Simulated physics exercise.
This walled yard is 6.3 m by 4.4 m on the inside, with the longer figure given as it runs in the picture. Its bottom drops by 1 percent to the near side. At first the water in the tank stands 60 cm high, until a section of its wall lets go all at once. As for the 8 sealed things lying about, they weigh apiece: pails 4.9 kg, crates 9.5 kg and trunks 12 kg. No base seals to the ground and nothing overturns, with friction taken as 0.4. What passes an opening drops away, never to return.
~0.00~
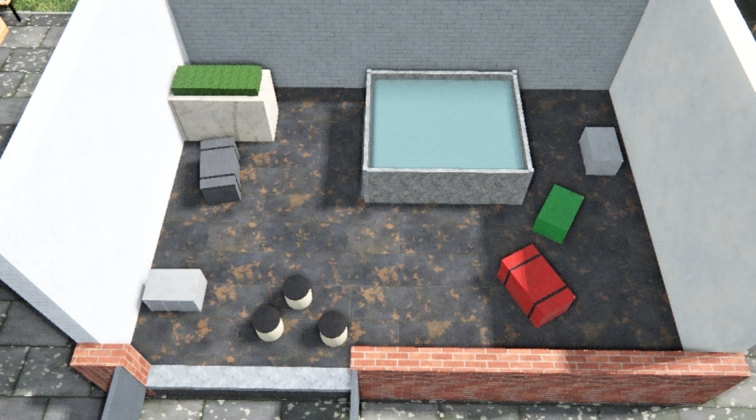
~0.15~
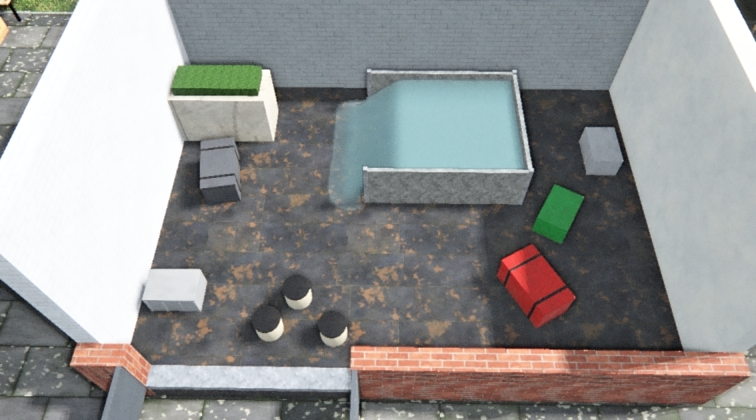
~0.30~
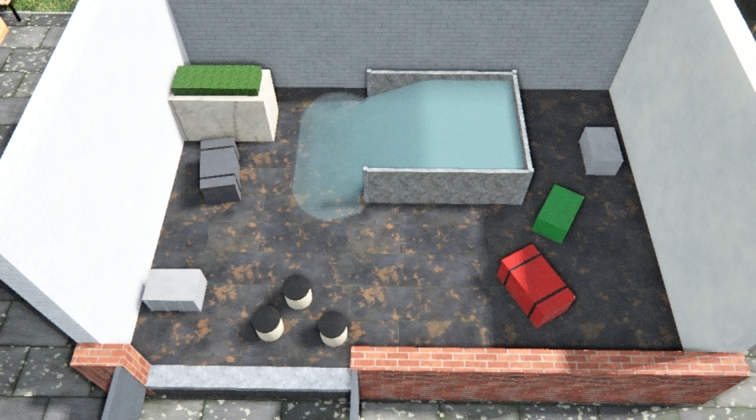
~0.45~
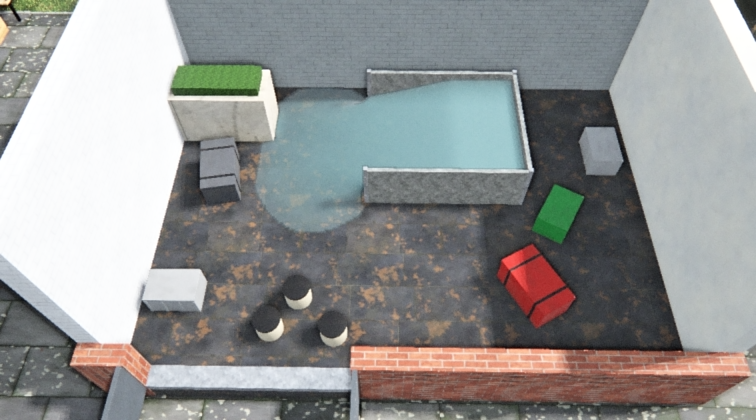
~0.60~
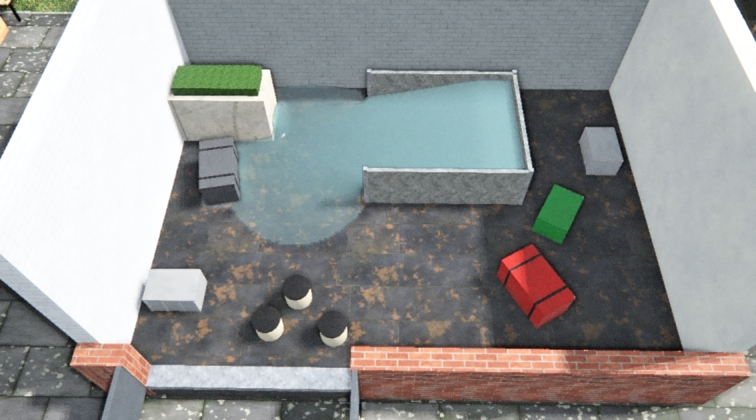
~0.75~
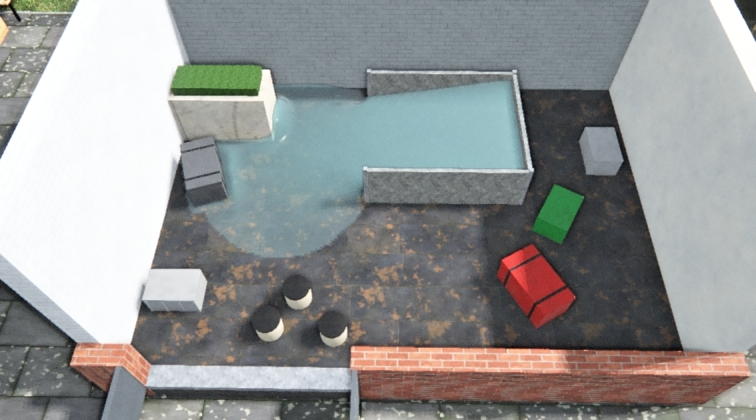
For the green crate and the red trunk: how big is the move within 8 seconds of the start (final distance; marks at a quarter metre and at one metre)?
Well, the green crate remains nearly still, and as for the red trunk, it remains nearly still.
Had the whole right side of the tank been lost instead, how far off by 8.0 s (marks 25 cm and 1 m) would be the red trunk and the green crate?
The red trunk would be washed far off and the green crate would be washed far off.
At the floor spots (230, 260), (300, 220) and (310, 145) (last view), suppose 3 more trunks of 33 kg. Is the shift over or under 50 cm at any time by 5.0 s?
In sequence: Goes beyond; goes beyond; goes beyond.
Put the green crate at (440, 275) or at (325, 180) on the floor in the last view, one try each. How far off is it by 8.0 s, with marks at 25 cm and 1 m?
Results, in order: Essentially stationary, then borne far off.
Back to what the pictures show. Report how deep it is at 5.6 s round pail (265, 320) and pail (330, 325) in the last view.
Roughly 5 and 4 cm.
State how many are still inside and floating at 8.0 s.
Tally: 0 of them.
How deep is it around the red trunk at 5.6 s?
The depth there is around 0 cm.
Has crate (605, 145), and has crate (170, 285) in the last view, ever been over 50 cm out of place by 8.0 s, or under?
Within the limit, then beyond the limit.
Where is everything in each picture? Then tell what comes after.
The first picture shows the green crate at (561, 207) rests on the ground; the red trunk at (538, 278) rests on the ground; 3.4 m2 under water; 0 of 8 have shifted.
The second picture shows the green crate at (561, 207), on the bottom; the red trunk at (538, 278) rests on the ground; 4.3 m2 under water; 0 of 8 have shifted.
The third picture shows the green crate at (561, 207), on the bottom; the red trunk at (538, 278) rests on the ground; water covers 5.4 m2; 0 of 8 have shifted.
The fourth picture shows the green crate at (561, 207) rests on the ground; the red trunk at (538, 278) rests on the ground; water covers 6.7 m2; 0 of 8 have shifted.
The fifth picture shows the green crate at (561, 207) rests on the ground; the red trunk at (538, 278) rests on the ground; 7.7 m2 under water; 0 of 8 have shifted.
The sixth picture shows the green crate at (561, 207) rests on the ground; the red trunk at (538, 278) rests on the ground; water covers 8.6 m2; 1 of 8 have shifted.
After 1.6 s the green crate is near (561, 207), 0.0 m from its start, aground; the red trunk is near (538, 278), 0.0 m from its start, aground; 0 of 8 are out; 1 afloat.
After 3.6 s the green crate is near (561, 207), 0.0 m from its start, aground; the red trunk is near (538, 278), 0.0 m from its start, aground; 1 of 8 are out; 1 afloat.
After 5.6 s the green crate is near (561, 207), 0.0 m from its start, aground; the red trunk is near (538, 278), 0.0 m from its start, aground; 2 of 8 are out; 1 afloat.
After 8.0 s the green crate is near (561, 207), 0.0 m from its start, aground; the red trunk is near (538, 278), 0.0 m from its start, aground; 4 of 8 are out; 0 afloat.
